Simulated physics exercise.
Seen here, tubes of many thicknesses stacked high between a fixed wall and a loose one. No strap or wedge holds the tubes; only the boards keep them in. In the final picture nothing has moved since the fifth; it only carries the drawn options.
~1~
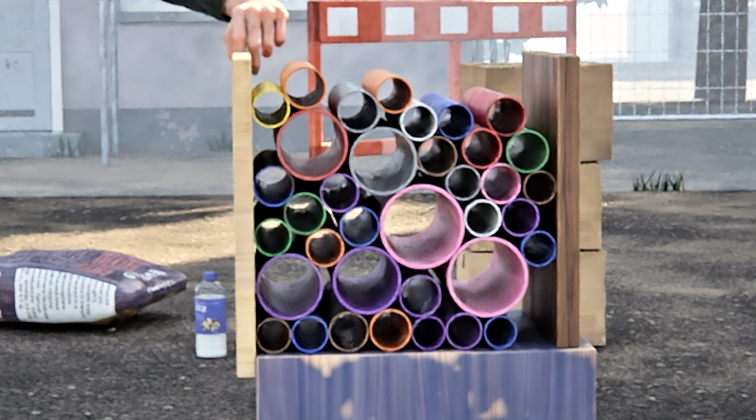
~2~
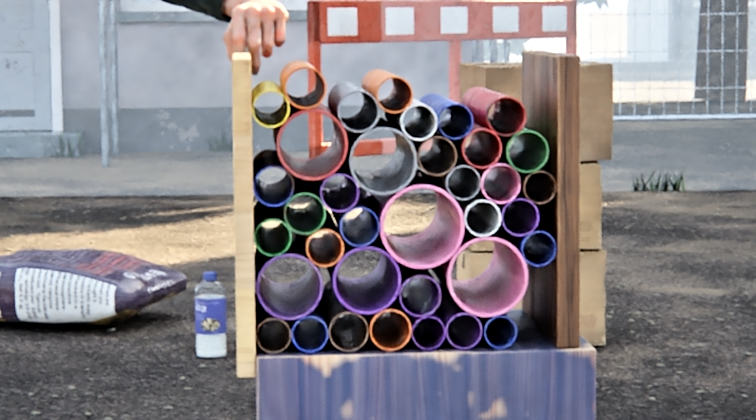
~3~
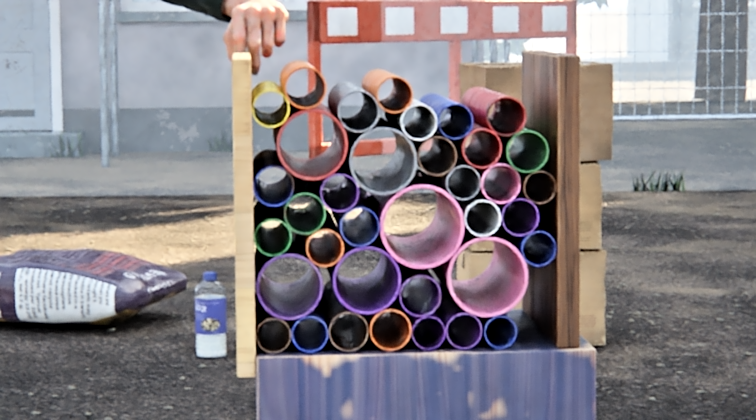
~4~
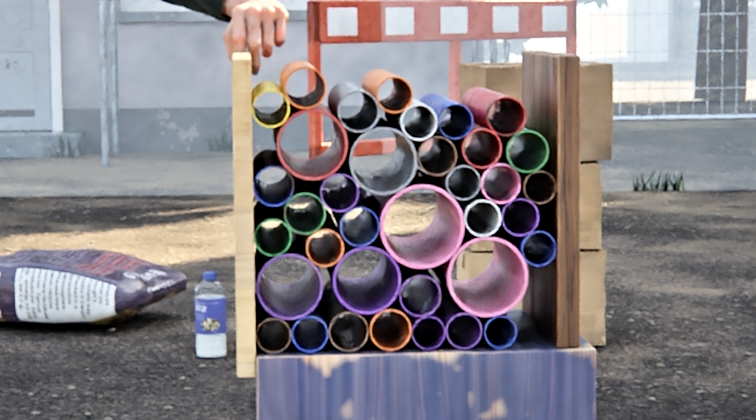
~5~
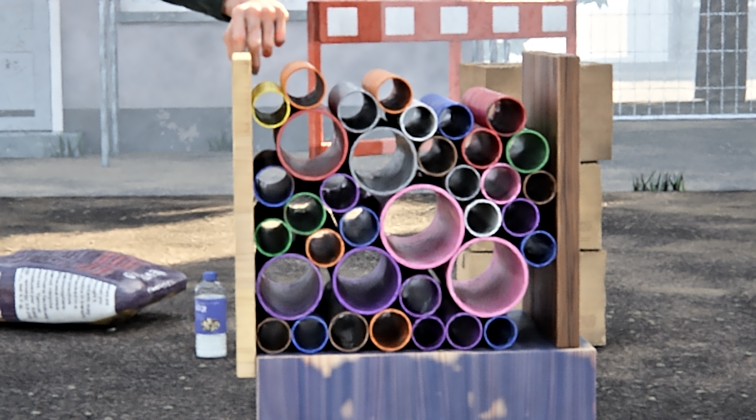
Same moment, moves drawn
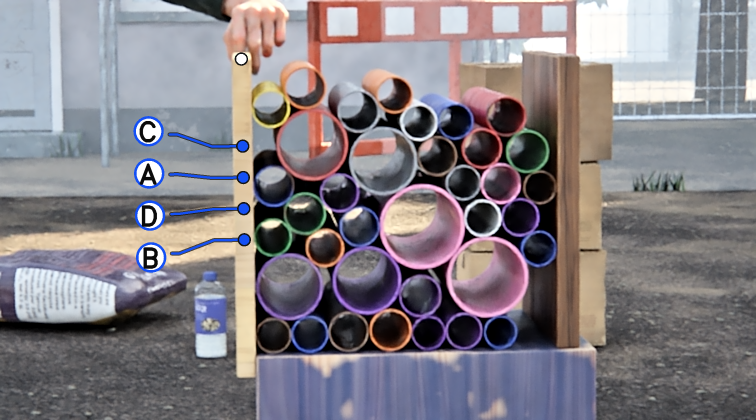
Nothing moves in this outdoor yard, seen straight on from a still camera, with a pale building and a wire fence behind. Tubes in purple, pink, green, orange, blue and grey lie stacked between upright boards on a worn bluish base, a red-and-white barrier behind them, a bag and bottle at left. A hand rests on top of the pale left board, staying in place throughout.
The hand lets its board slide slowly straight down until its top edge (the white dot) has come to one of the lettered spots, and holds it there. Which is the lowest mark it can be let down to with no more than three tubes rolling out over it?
At most to D.
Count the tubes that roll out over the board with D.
With D, two.
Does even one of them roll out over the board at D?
Yes.
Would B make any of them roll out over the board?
At B: Yes.
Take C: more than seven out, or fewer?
It loses fewer than seven.
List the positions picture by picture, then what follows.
A purple tube (464, 331); a pink tube (488, 277); a green tube (305, 213), in the first frame.
A green tube (305, 213); a purple tube (520, 217), in the second frame.
A brown tube (437, 156); a grey tube (359, 112), in the third frame.
A red tube (506, 116); side board (244, 203), in the fourth frame.
A brown tube (274, 335); a purple tube (464, 331); a pink tube (488, 277), in the fifth frame.
On the marked copy, A at (243, 177); B at (244, 240); C at (243, 146); D at (244, 209); the white dot at (241, 59).
With D. Early on, top of the board (252, 127).
Further on, top of the board (254, 205).
At the end, top of the board (254, 208), two out over the board.
As for the rest, A two out over the board; B more than three out over the board; C none out over the board.
